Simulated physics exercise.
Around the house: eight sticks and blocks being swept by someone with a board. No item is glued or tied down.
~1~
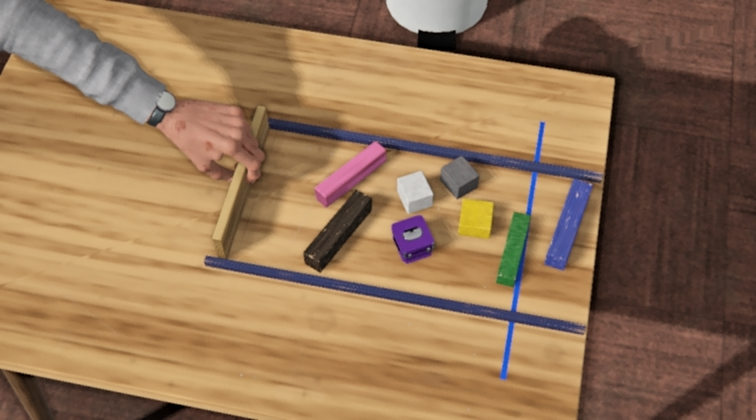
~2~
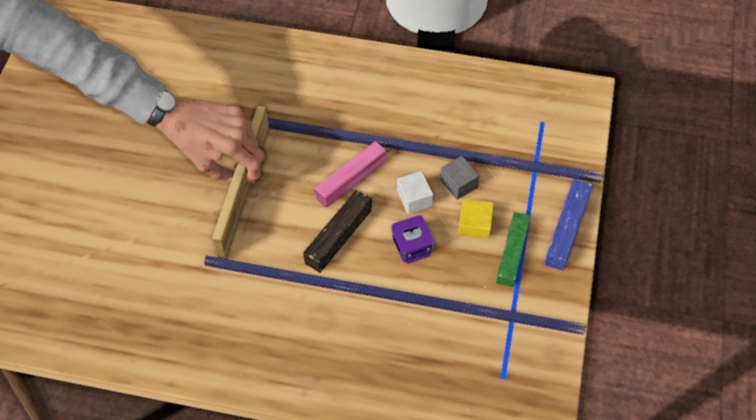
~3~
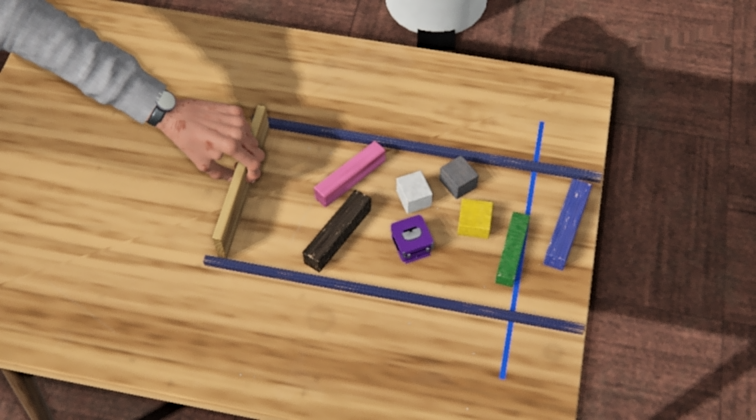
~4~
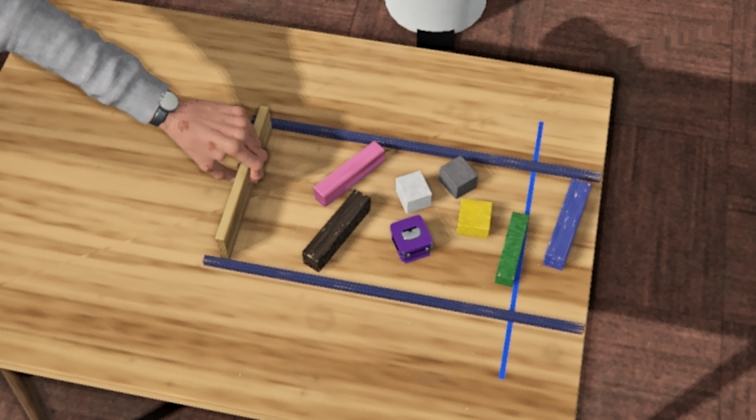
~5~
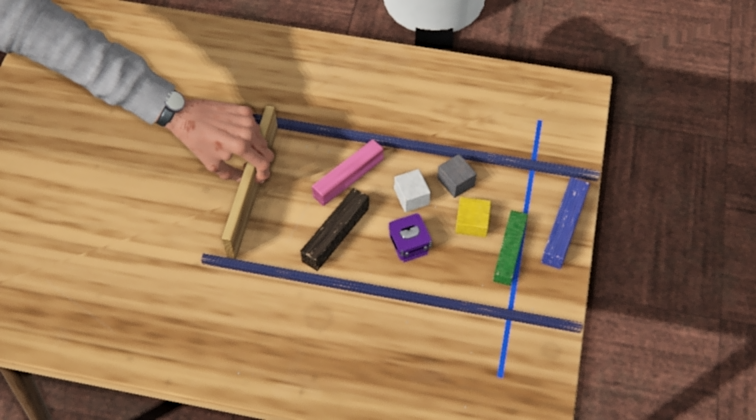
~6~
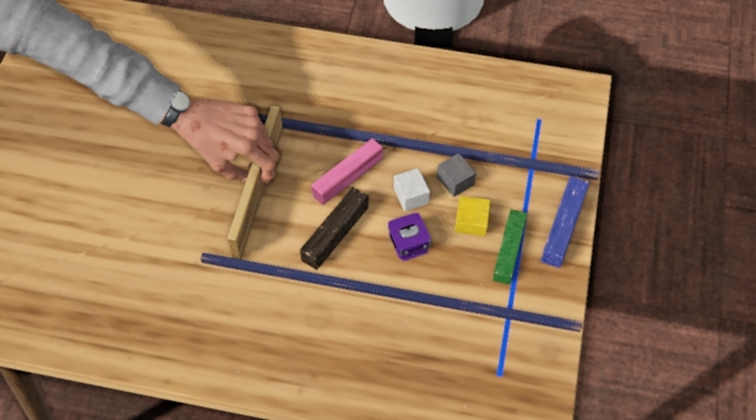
At the start, a hand in a grey sleeve holds a wooden board upright at the left of a table, with eight coloured sticks and blocks lying between two dark rails. The hand then slides the board slightly to the right, while the pieces stay essentially where they are.
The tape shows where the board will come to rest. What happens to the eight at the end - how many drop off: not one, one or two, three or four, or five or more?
Lost: One or two.
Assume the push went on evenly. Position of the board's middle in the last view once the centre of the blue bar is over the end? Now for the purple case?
First one: Around (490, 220). Other one: Around (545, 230).
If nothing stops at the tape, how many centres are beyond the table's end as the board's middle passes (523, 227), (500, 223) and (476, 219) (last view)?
In order, that gives 2, then 1, then 0.
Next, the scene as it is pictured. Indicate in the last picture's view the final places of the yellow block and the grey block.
In the last picture the yellow block sits at (576, 248) while the grey block sits at (562, 182).
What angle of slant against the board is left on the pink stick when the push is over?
Angle: Around 0°.
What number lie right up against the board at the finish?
Contact count: 2.
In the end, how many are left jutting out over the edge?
That comes to 1 of them.
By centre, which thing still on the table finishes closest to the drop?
The yellow block is the one.
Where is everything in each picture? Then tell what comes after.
Blue bar (569, 224); green bar (514, 249); yellow block (476, 219); board (243, 181); tape (524, 241), in the first frame.
Green bar (514, 249); white block (415, 193), in the second frame.
Yellow block (475, 219); pink stick (350, 174), in the third frame.
Blue bar (567, 224); purple case (411, 240), in the fourth frame.
Green bar (511, 247); grey block (457, 176), in the fifth frame.
Blue bar (565, 222); green bar (510, 246); yellow block (473, 216); board (256, 181); tape (521, 238), in the sixth frame.
Early on, none off yet; blue bar at rest near (565, 222); green bar at rest near (510, 246); yellow block at rest near (473, 216).
A while later, none off yet; blue bar at rest near (565, 222); green bar at rest near (510, 246); yellow block moving near (478, 219).
Further along, none off yet; blue bar travelled a little near (589, 226); green bar travelled about its own width near (556, 261); yellow block travelled well along near (538, 236).
Finally, the number that fall off is one or two; lost, green bar and blue bar.
